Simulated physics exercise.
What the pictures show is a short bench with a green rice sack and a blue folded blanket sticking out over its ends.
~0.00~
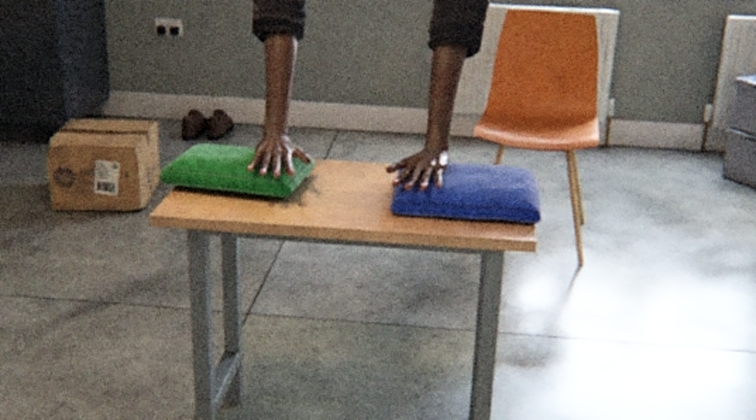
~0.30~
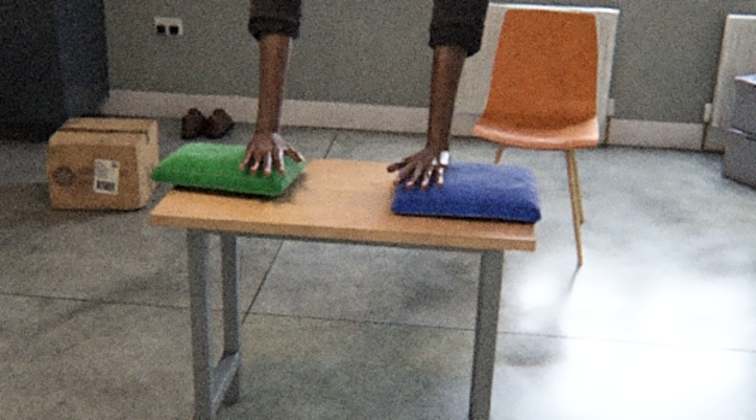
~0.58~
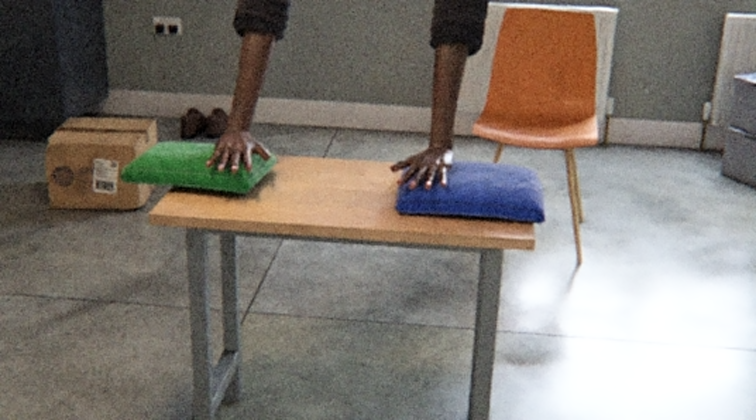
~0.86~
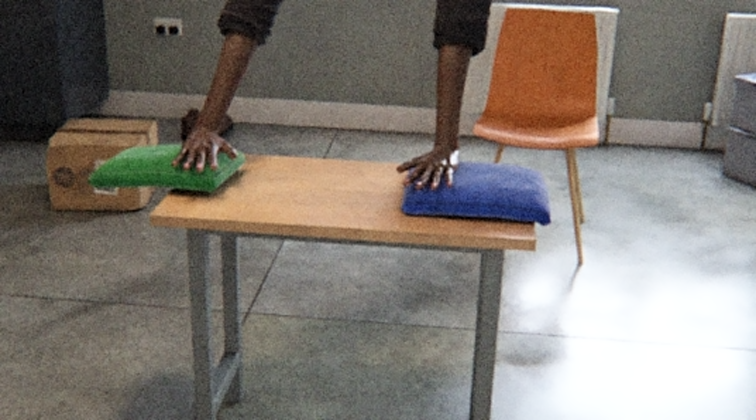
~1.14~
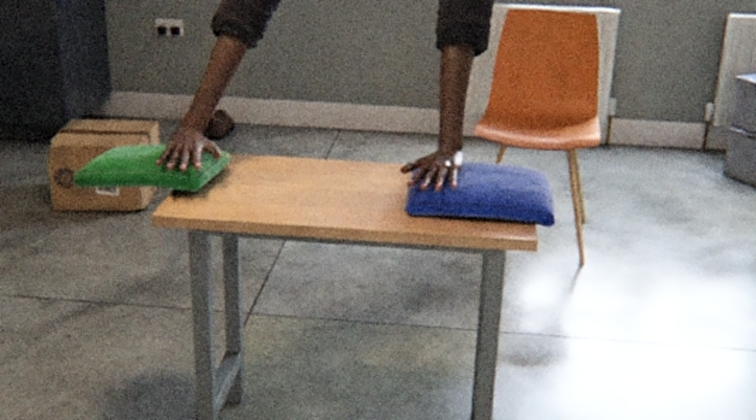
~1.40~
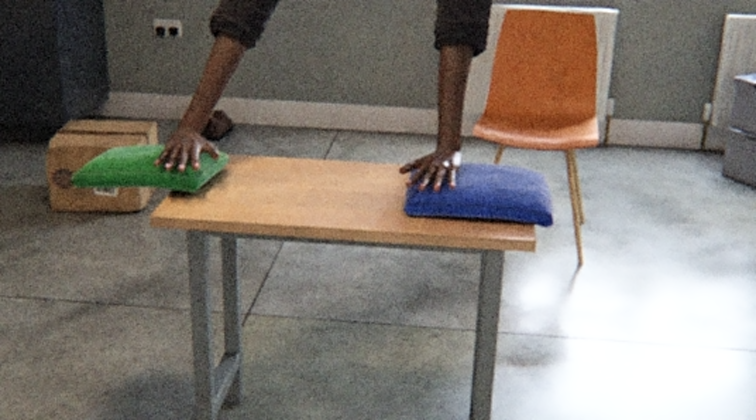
Two hands pressed on a green rice sack and a blue folded blanket on a short bench, then slid the sack left until most of it stuck out, while the blanket shifted slightly right.
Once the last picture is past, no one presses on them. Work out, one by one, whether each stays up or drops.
One by one. The green rice sack drops. The blue folded blanket stays up.
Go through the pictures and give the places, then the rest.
The first picture shows rice sack tip (172, 170); folded blanket tip (536, 204).
The second picture shows rice sack tip (163, 169); folded blanket tip (536, 204).
The third picture shows rice sack tip (133, 170); folded blanket tip (540, 204).
The fourth picture shows rice sack tip (102, 175); folded blanket tip (546, 207).
The fifth picture shows rice sack tip (87, 174); folded blanket tip (549, 208).
The sixth picture shows rice sack tip (85, 175), well over half past the edge; folded blanket tip (548, 209), a small part past the edge.
Around 1.84 s, rice sack falling near (150, 307); folded blanket at rest.
Around 2.14 s, rice sack on the floor near (121, 410); folded blanket at rest.
Finally, rice sack on the floor; folded blanket at rest. The green rice sack goes down and the blue folded blanket stays up there.
